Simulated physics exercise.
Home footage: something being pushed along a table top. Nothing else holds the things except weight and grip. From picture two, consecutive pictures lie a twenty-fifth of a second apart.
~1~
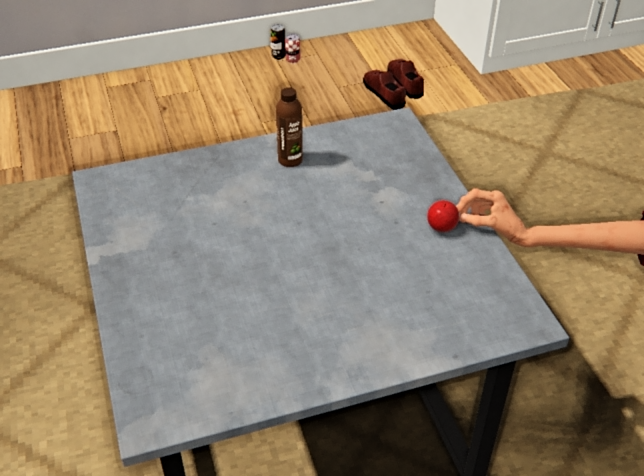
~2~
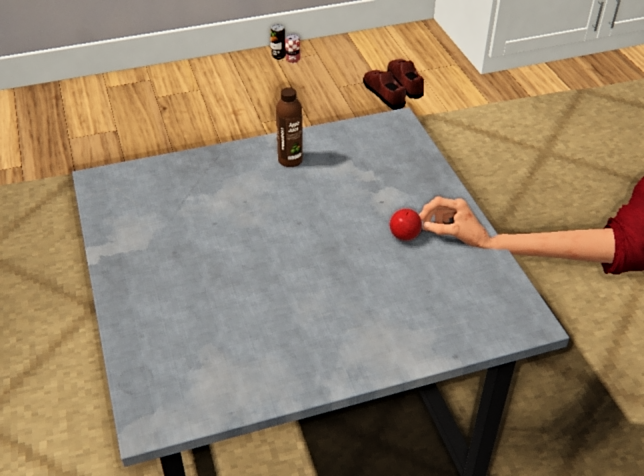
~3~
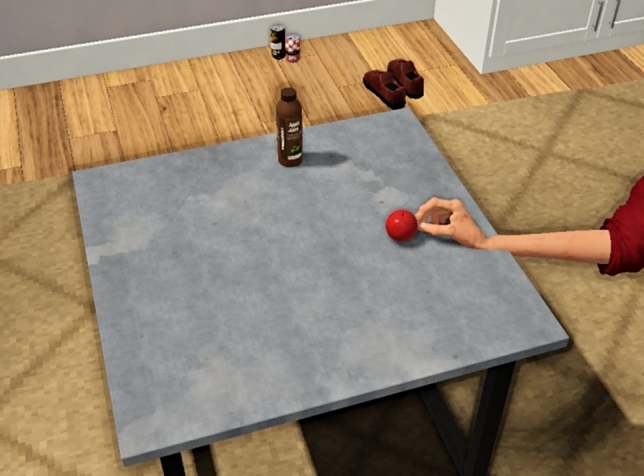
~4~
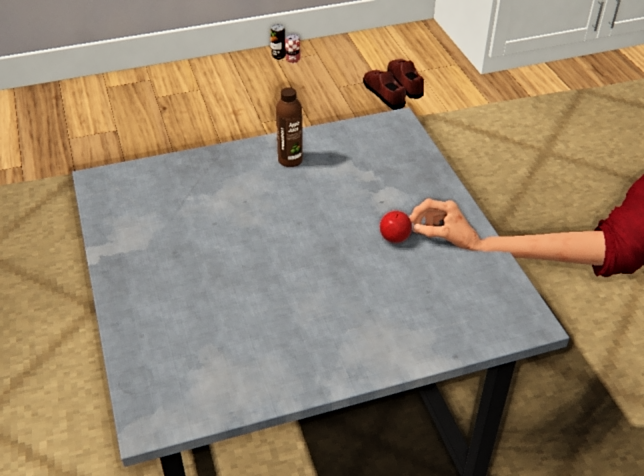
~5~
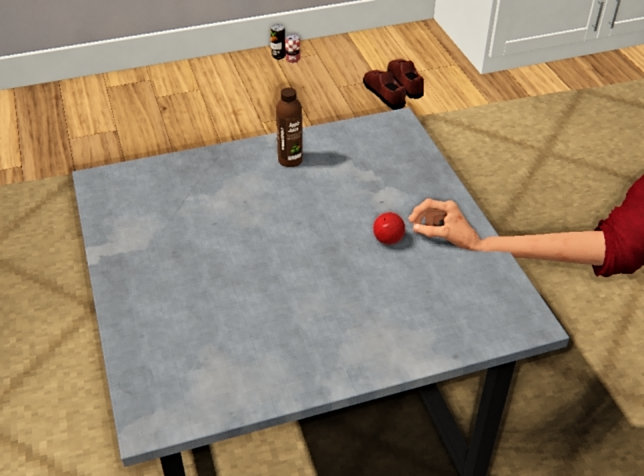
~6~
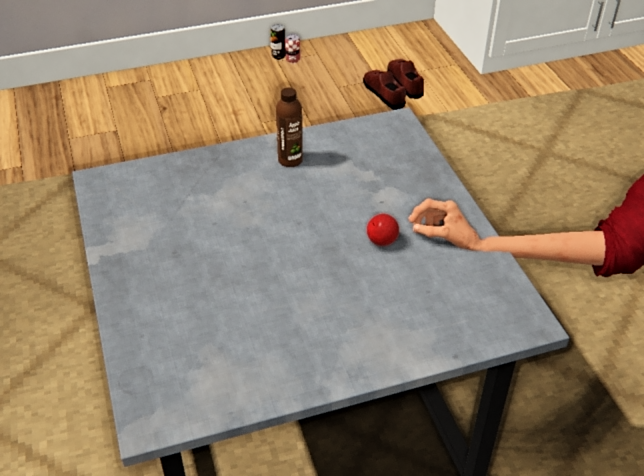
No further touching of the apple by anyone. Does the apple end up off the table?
The table keeps hold of it.
Then, 0.20 s later than the last frame, red apple moved about its own width near (356, 236).
Then, 0.40 s later than the last frame, red apple moved well along near (338, 240).
When it is over, moved from the start, red apple. End places, in pixels of the last picture, red apple near (325, 243).
